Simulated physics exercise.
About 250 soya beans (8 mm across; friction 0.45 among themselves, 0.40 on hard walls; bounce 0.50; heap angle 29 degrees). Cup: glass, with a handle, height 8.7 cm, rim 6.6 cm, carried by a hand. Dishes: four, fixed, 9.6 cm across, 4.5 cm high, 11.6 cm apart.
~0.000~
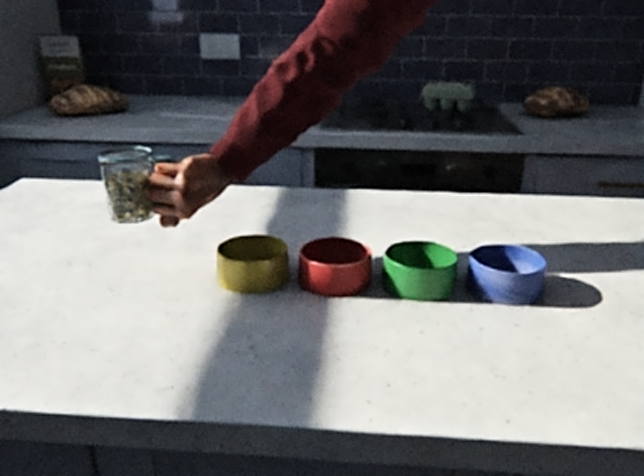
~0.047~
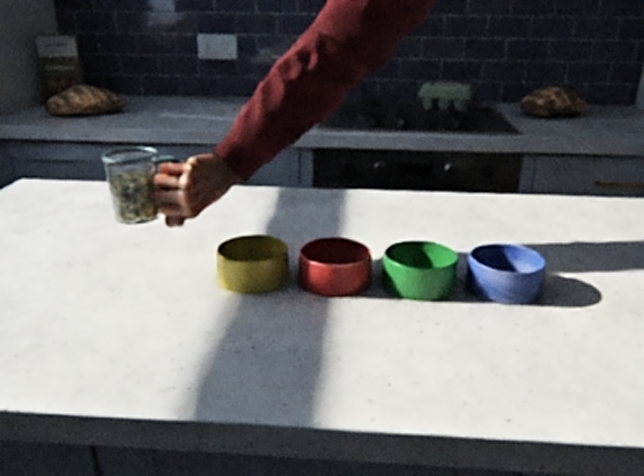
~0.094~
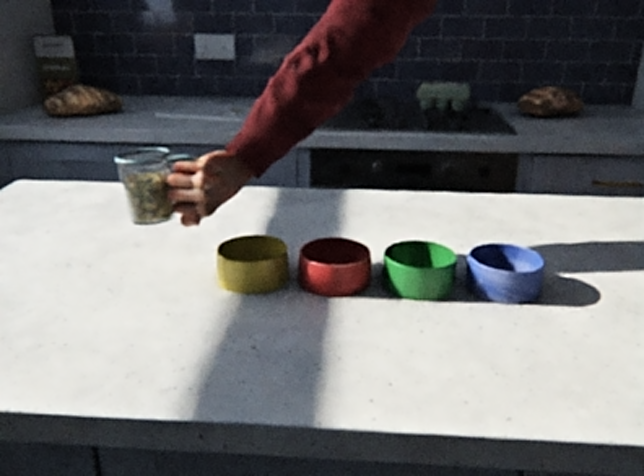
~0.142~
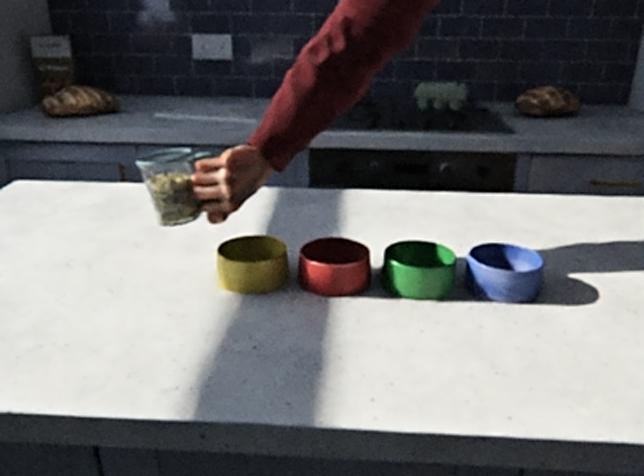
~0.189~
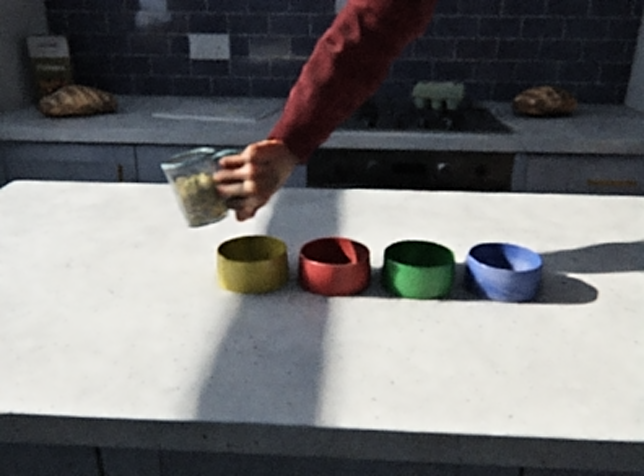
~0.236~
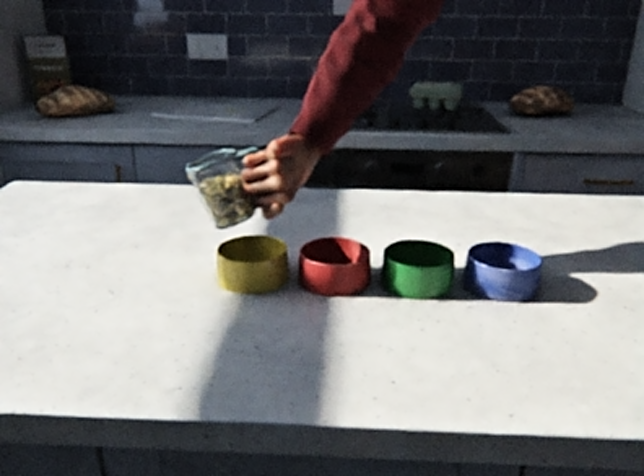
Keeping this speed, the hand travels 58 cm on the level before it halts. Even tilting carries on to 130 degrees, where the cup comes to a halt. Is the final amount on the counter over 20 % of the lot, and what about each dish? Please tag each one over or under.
Red - under; blue - over; green - under; yellow - under; counter - under.
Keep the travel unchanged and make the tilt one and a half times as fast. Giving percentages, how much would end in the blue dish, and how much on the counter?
I'd expect blue to end at 90 and the counter at 10.
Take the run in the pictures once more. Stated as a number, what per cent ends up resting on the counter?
About 0 per cent.
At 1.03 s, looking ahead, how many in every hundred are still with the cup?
Roughly 100 per cent, I'd say.
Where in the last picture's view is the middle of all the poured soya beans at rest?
At about (502, 274).
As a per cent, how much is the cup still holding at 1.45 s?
Estimate: Some 0 %.
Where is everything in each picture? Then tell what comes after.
In the first frame, cup at (129, 185), tilt 0 degrees, lip at (101, 153), moved 0.0 cm; middle of the pieces at (134, 194); yellow dish at (252, 248); red dish at (336, 251); green dish at (421, 255); blue dish at (508, 258).
In the second frame, cup at (134, 186), tilt 1 degrees, lip at (106, 154), moved 0.7 cm; middle of the pieces at (138, 195).
In the third frame, cup at (149, 187), tilt 4 degrees, lip at (119, 156), moved 2.7 cm; middle of the pieces at (153, 195).
In the fourth frame, cup at (173, 188), tilt 9 degrees, lip at (141, 160), moved 6.0 cm; middle of the pieces at (178, 196).
In the fifth frame, cup at (198, 189), tilt 14 degrees, lip at (164, 163), moved 9.5 cm; middle of the pieces at (204, 197).
In the sixth frame, cup at (224, 190), tilt 19 degrees, lip at (188, 167), moved 12.9 cm; middle of the pieces at (230, 197); yellow dish at (252, 249); red dish at (335, 251); green dish at (419, 253); blue dish at (504, 256). The cup turns about 110 degrees a second and travels 74 cm a second.
Then, at 0.71 s, tilt 72 degrees; cup holds 100 %.
After 1.03 s, tilt 107 degrees; cup holds 100 %.
After 1.45 s, tilt 130 degrees; cup holds 0 %, blue 100 %.
By 1.8 s all is still; red 0 %, blue 100 %, green 0 %, yellow 0 %, counter 0 %.
